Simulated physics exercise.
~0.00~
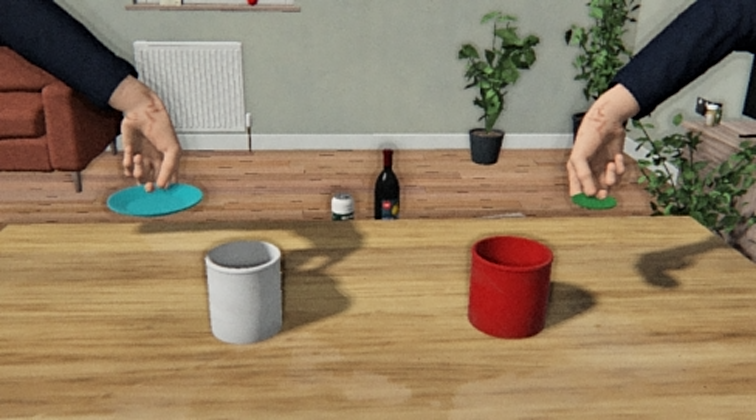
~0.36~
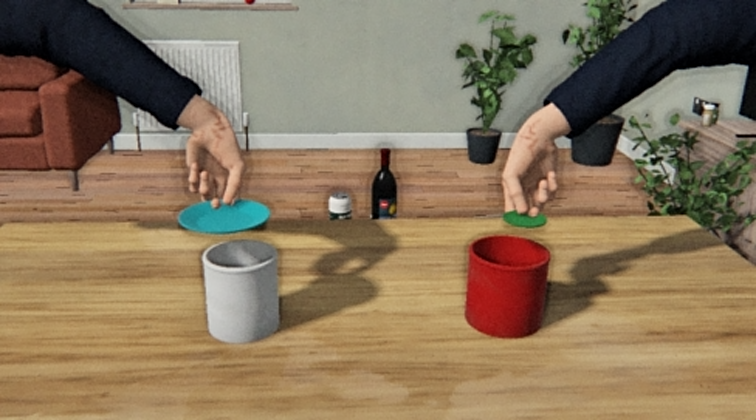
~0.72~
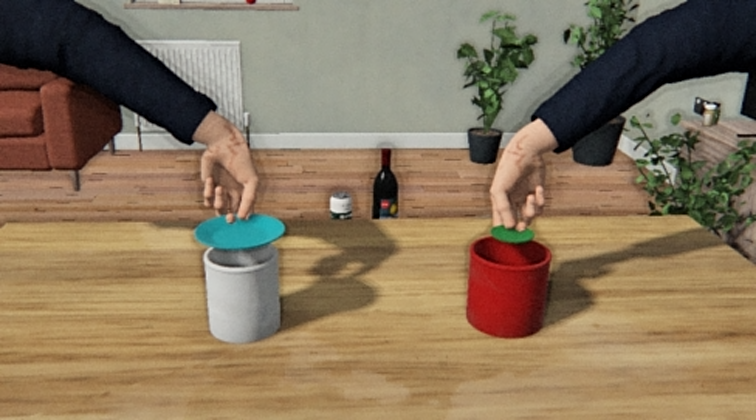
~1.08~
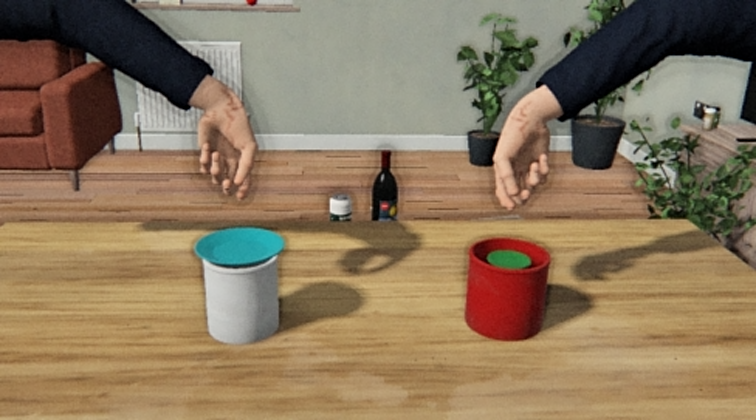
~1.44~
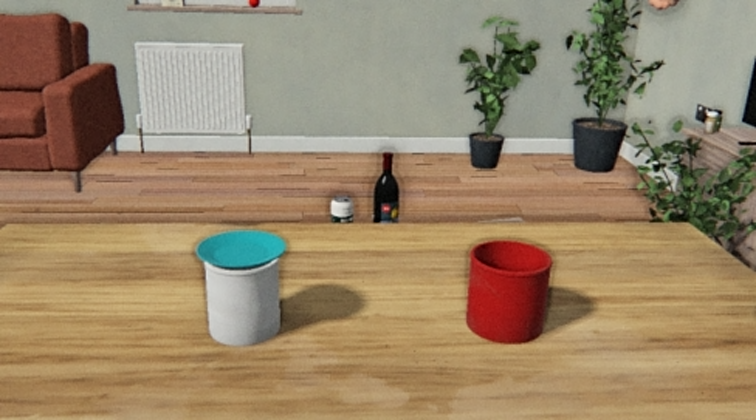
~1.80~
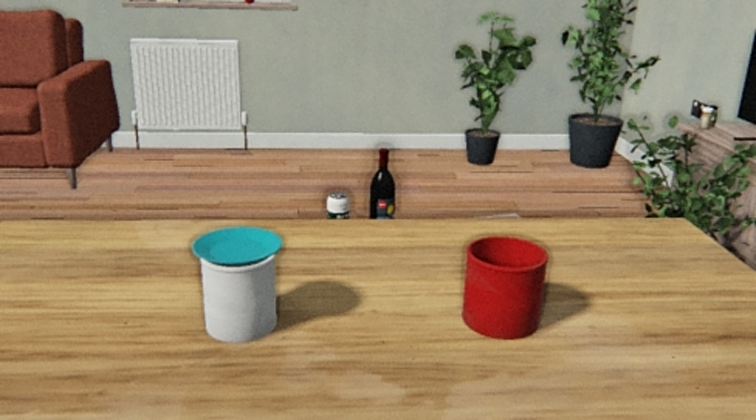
Two hands release discs over beakers; the turquoise one covers the white, the green drops inside the red.
